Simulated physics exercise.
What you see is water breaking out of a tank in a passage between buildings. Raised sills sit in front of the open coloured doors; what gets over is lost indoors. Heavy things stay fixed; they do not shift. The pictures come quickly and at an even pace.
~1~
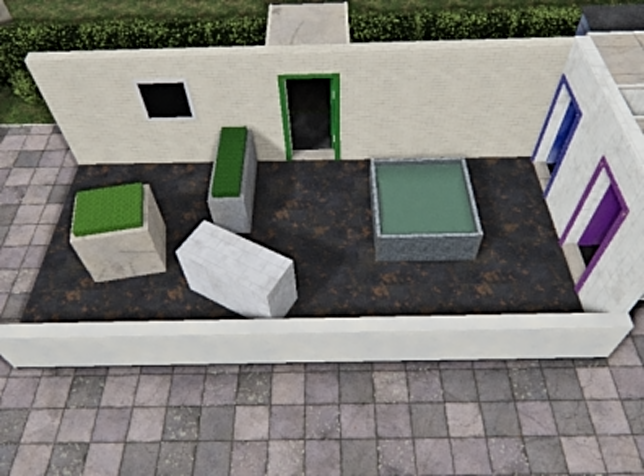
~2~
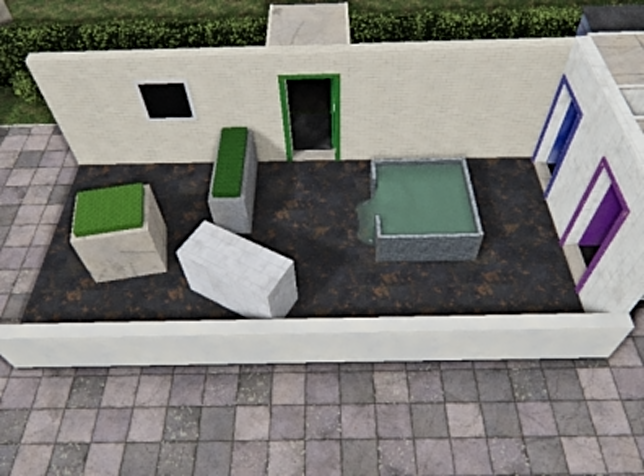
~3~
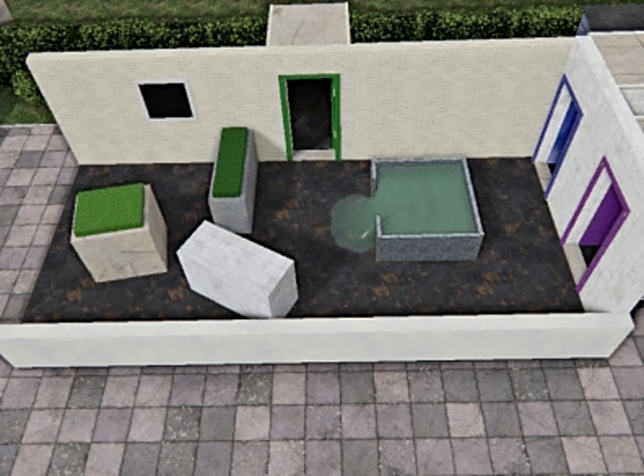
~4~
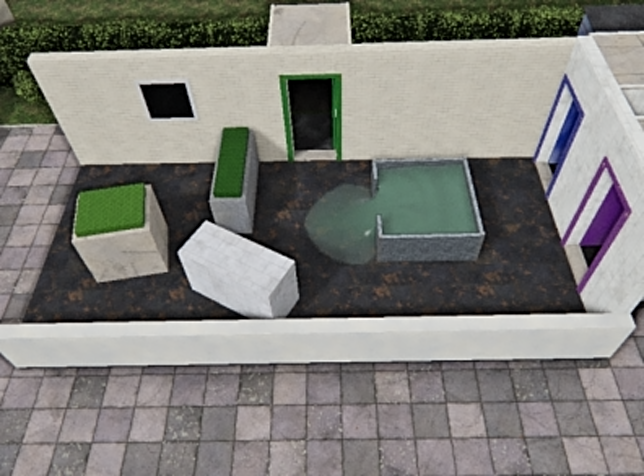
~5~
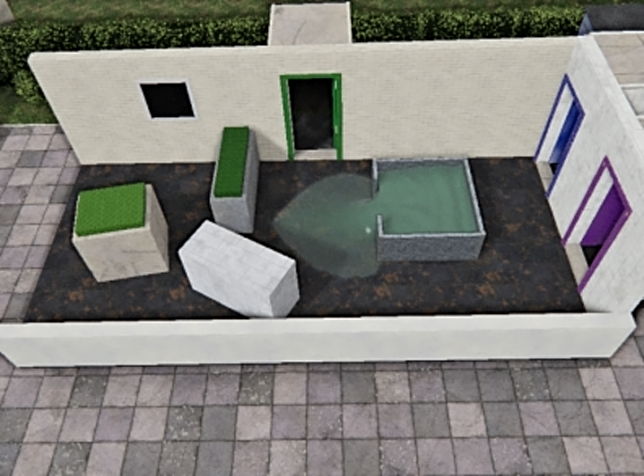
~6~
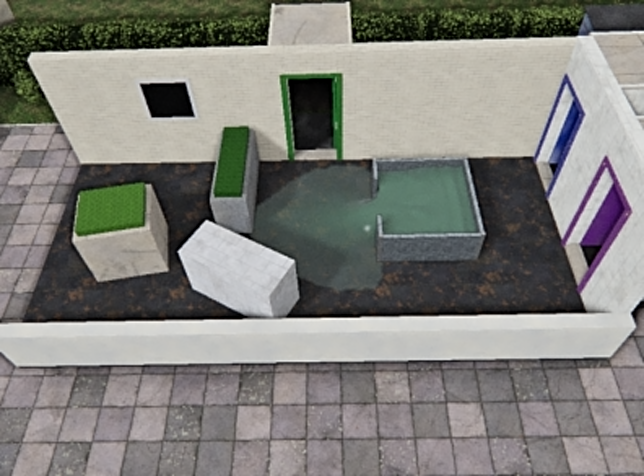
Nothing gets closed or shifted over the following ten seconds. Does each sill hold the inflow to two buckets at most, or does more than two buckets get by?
The blue door lets more get by; the purple door keeps it to two at most; the green door lets more get by.
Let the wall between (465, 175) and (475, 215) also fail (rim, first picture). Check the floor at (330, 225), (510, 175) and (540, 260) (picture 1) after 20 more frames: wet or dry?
Untouched, soaked, soaked.
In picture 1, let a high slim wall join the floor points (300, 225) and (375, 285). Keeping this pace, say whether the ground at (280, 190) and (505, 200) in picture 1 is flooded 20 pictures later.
First spot submerged, second spot parched.
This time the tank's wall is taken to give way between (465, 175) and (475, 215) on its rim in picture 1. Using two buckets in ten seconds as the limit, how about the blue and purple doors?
Well, the blue door crosses the threshold, but the purple door crosses the threshold.
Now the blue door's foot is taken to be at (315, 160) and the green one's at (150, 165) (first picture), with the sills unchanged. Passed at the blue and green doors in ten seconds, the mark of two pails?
Result: Blue door yes, green door no.
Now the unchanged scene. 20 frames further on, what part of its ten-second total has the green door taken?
Share at that point: Roughly 45 %.
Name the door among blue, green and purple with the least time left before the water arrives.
From the pictures, my answer is the green-painted one.
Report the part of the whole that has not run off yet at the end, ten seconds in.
My figure is close to 86 percent.
A moment on, water covers 25 % of the floor; the blue door not reached, the purple door not reached, the green door wet at the sill, nothing in.
Next, water covers 30 % of the floor; the blue door not reached, the purple door not reached, the green door under two buckets in.
Then, water covers 45 % of the floor; the blue door not reached, the purple door not reached, the green door over two buckets in.
Later, water covers 70 % of the floor; the blue door over two buckets in, the purple door not reached, the green door over two buckets in.
In the end, water covers 95 % of the floor; the blue door far over two buckets in, the purple door wet at the sill, nothing in, the green door over two buckets in.
